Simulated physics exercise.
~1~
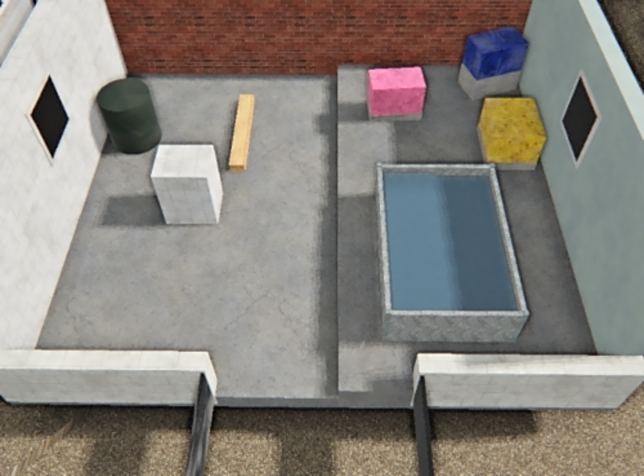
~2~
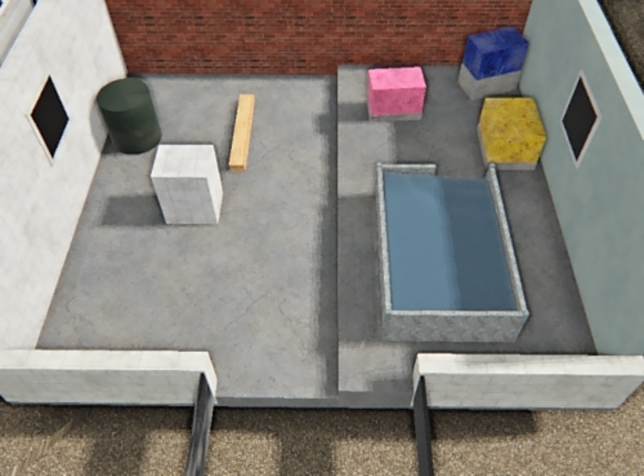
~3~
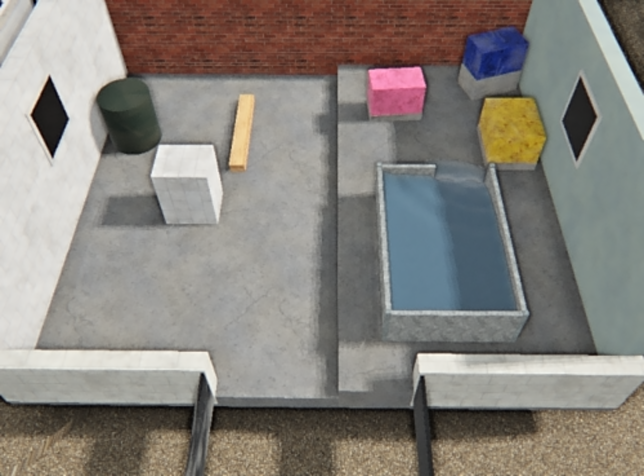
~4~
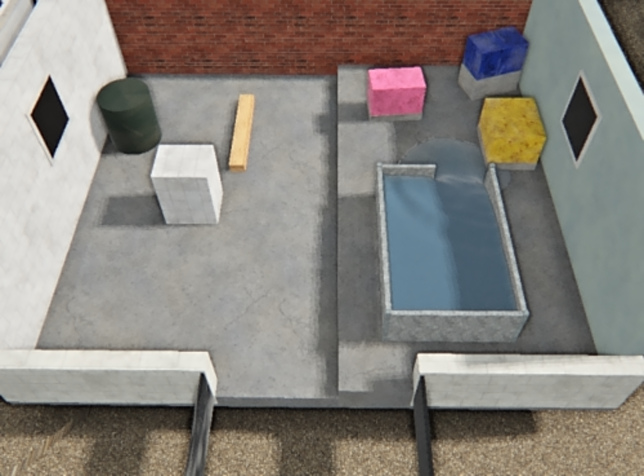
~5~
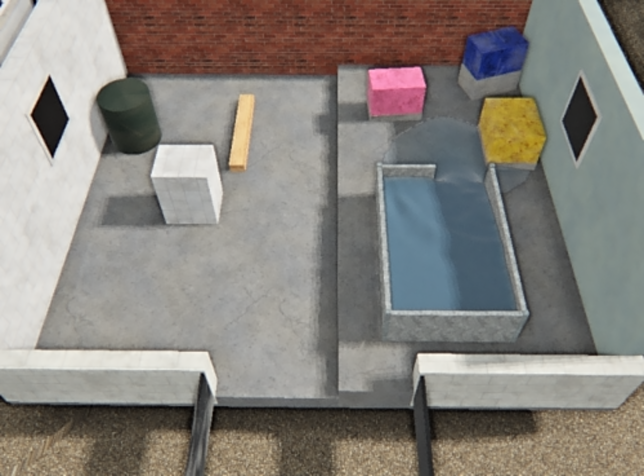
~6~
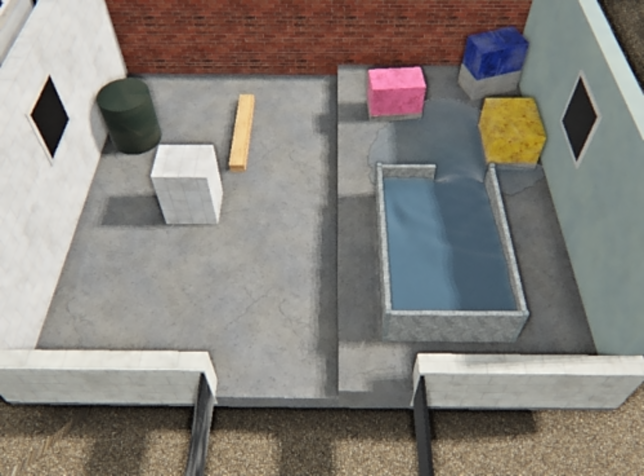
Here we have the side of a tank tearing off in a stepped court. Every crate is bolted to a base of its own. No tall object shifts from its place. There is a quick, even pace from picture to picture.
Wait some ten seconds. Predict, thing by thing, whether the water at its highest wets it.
The pink crate will come out wet; the yellow crate will come out wet; the blue crate will come out dry.
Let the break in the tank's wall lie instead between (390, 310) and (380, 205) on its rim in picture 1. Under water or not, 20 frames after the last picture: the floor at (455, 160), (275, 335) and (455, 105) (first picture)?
Point by point: Unwetted, drenched, unwetted.
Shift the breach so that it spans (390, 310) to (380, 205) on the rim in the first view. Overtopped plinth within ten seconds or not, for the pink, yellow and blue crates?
Going through them, the pink crate is never reached, the yellow crate is never reached and the blue crate is never reached.
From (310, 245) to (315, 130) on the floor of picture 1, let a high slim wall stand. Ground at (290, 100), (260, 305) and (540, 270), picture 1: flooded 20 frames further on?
The first point comes out inundated, the next unwetted, the last inundated.
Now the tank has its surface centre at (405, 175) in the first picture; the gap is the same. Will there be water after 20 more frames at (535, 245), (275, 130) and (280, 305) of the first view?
Results in order - swamped, swamped, left untouched.
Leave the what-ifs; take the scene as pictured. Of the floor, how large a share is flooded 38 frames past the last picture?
Roughly 60 percent, I'd say.
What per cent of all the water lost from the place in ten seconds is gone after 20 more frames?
Near 0 %.
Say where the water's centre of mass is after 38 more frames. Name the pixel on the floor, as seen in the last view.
It is around (396, 179).
A moment on, water covers 15 % of the floor; the pink crate water round its plinth, the yellow crate water round its plinth, the blue crate water round its plinth.
Next, water covers 25 % of the floor; the pink crate water round its plinth, the yellow crate water round its plinth, the blue crate water round its plinth.
Then, water covers 45 % of the floor; the pink crate water round its plinth, the yellow crate water round its plinth, the blue crate water round its plinth.
Later, water covers 60 % of the floor; the pink crate water round its plinth, the yellow crate water round its plinth, the blue crate water round its plinth.
In the end, water covers 80 % of the floor; the pink crate was topped, the yellow crate was topped, the blue crate stayed above the water.
